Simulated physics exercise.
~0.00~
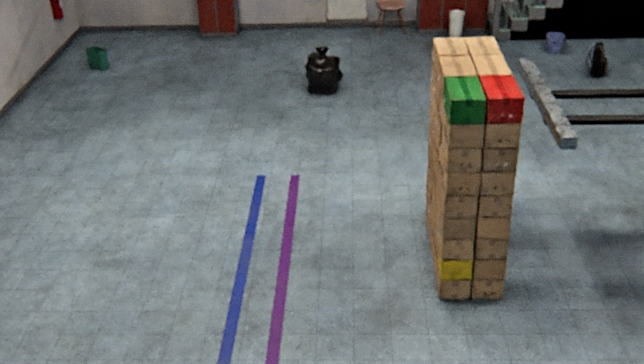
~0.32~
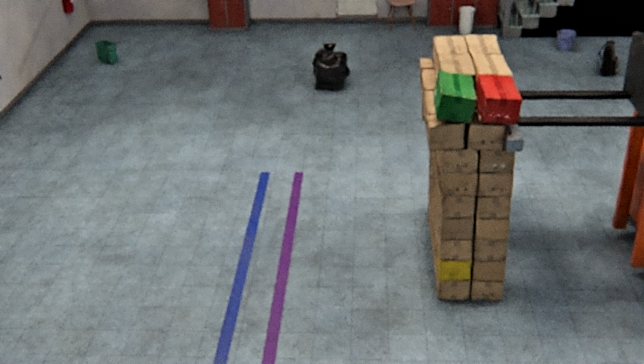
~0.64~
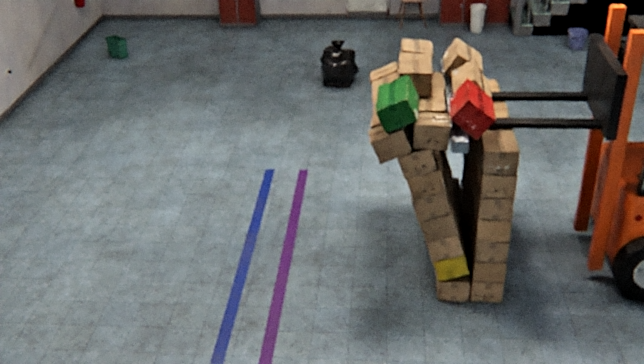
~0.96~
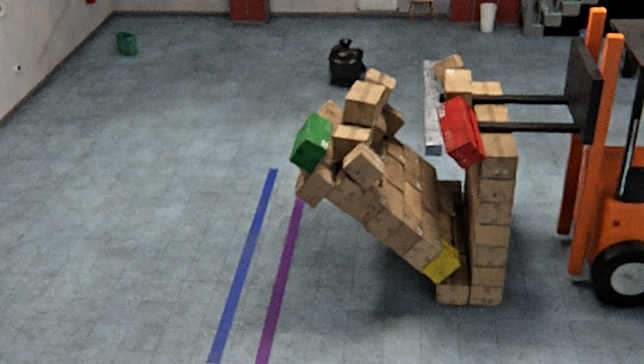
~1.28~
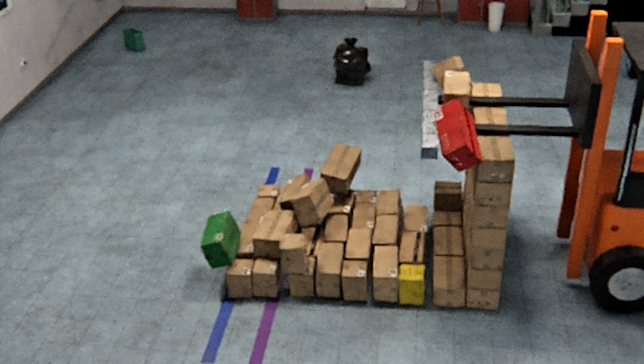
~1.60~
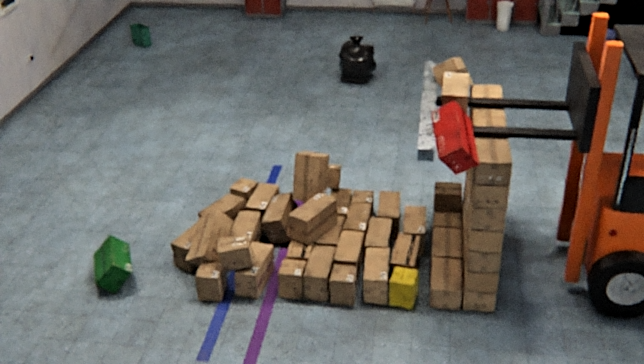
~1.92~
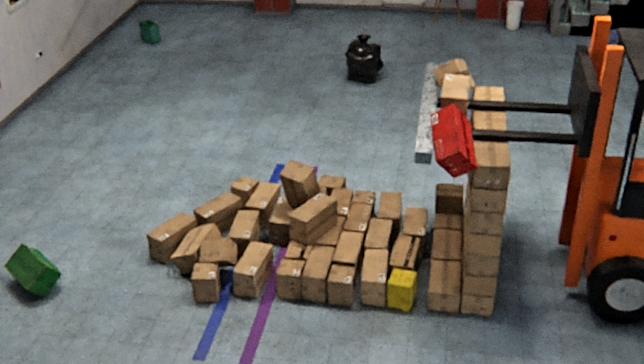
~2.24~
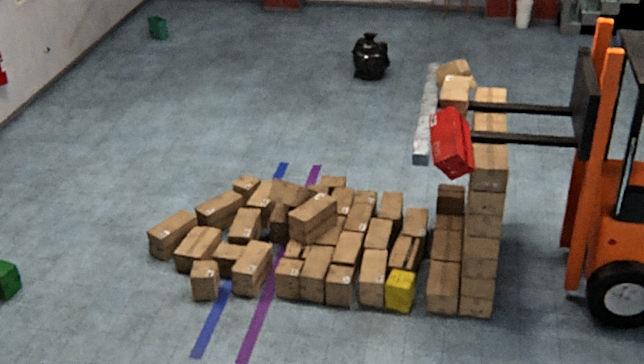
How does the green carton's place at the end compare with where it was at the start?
It started high up near the top of the stack on the right, and it ended down on the floor at the far left edge of the view, well beyond both painted lines.
